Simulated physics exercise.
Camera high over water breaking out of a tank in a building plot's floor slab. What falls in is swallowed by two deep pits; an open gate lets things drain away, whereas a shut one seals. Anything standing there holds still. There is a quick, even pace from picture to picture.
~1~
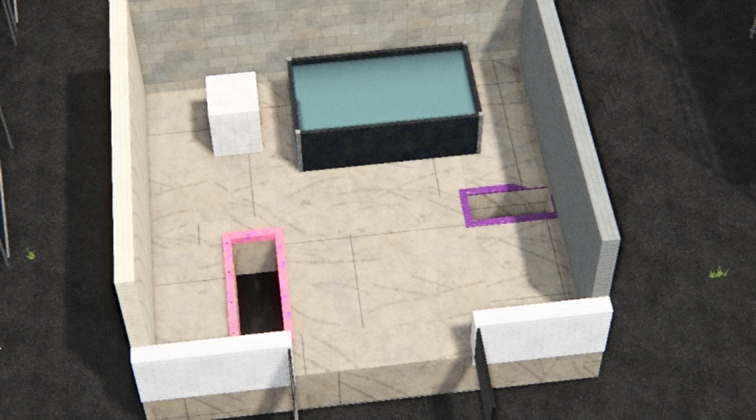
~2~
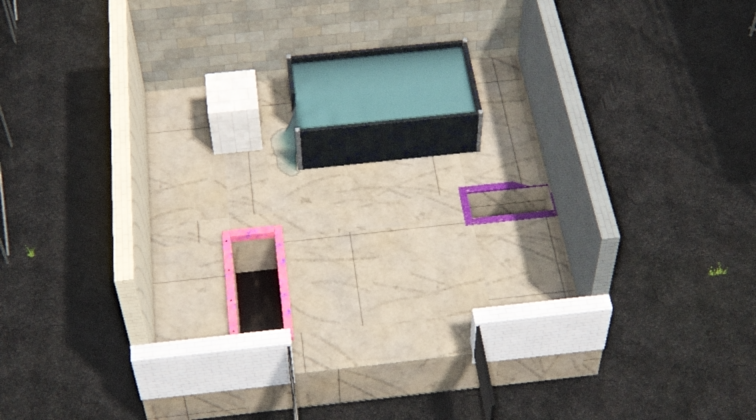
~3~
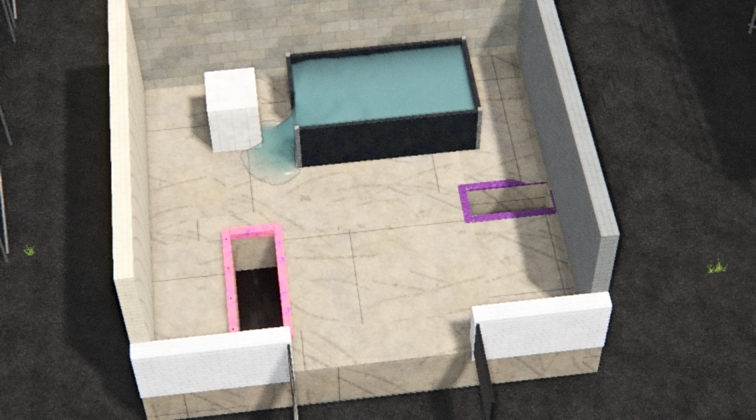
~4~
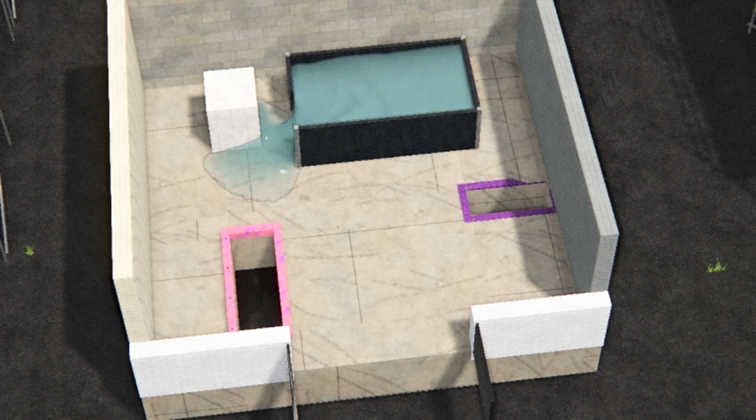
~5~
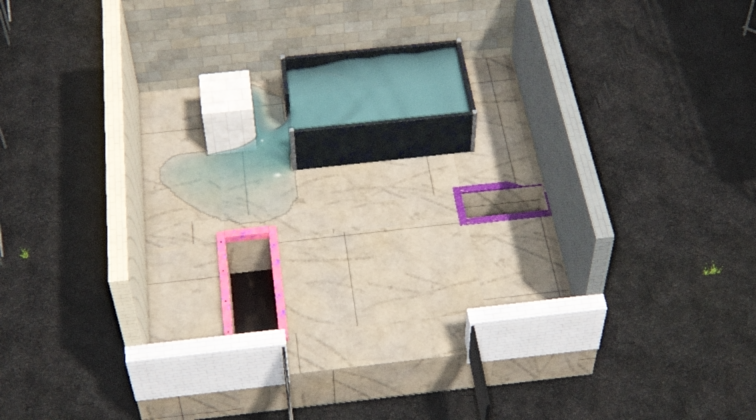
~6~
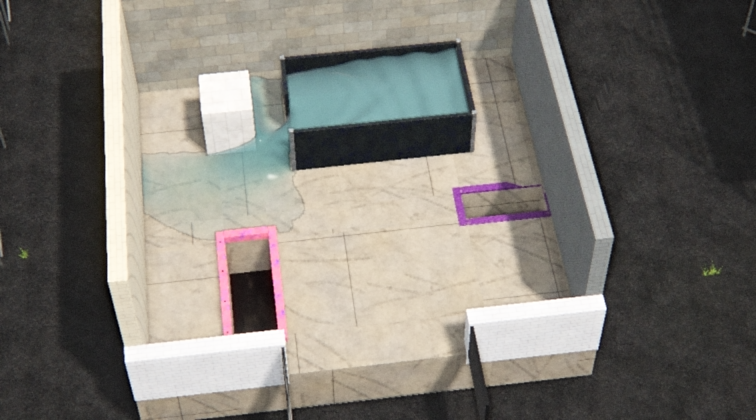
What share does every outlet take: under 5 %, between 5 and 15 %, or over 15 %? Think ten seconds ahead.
Here is my call: The gate takes between 5 and 15 %; the purple pit takes between 5 and 15 %; the pink pit takes over 15 %.
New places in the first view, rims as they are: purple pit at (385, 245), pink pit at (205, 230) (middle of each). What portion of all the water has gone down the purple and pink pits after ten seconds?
The purple pit takes around 2 percent, while the pink pit takes around 30 percent.
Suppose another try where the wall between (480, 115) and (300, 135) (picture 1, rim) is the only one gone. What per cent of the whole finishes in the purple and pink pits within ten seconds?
Out of every hundred parts, purple takes 25 and pink takes 4.
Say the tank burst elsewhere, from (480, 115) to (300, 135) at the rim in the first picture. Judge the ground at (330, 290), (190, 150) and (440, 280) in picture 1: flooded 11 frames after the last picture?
In the order asked: Sodden, out of reach, sodden.
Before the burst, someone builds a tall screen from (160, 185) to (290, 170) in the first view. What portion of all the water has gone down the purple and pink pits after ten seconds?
Percent shares - purple: 14; pink: 0.
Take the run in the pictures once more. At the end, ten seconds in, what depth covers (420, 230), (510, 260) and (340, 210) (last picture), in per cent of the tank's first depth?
Going place by place: 4 %, 6 % and 2 %.
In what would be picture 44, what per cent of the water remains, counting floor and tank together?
Roughly 86 parts in a hundred.
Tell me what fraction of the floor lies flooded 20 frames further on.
55 %.
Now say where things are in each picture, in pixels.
The tank at (384, 90) is whole and still, in the first picture.
Water pours out at (299, 134) and has run to (295, 173), in the second picture.
Water pours out at (298, 135) and has run to (246, 158), in the third picture.
Water pours out at (298, 135) and has run to (211, 170), in the fourth picture.
Water pours out at (293, 138) and has run to (167, 180), in the fifth picture.
Water pours out at (293, 138) and has run to (144, 208), in the sixth picture.
A moment on, water covers 25 % of the floor; the gate 0 %, the purple pit 0 %, the pink pit 0 %.
Next, water covers 35 % of the floor; the gate 0 %, the purple pit 0 %, the pink pit 1 %.
Then, water covers 55 % of the floor; the gate 1 %, the purple pit 0 %, the pink pit 2 %.
Later, water covers 80 % of the floor; the gate 4 %, the purple pit 2 %, the pink pit 9 %.
In the end, water covers 90 % of the floor; the gate 7 %, the purple pit 8 %, the pink pit 17 %.
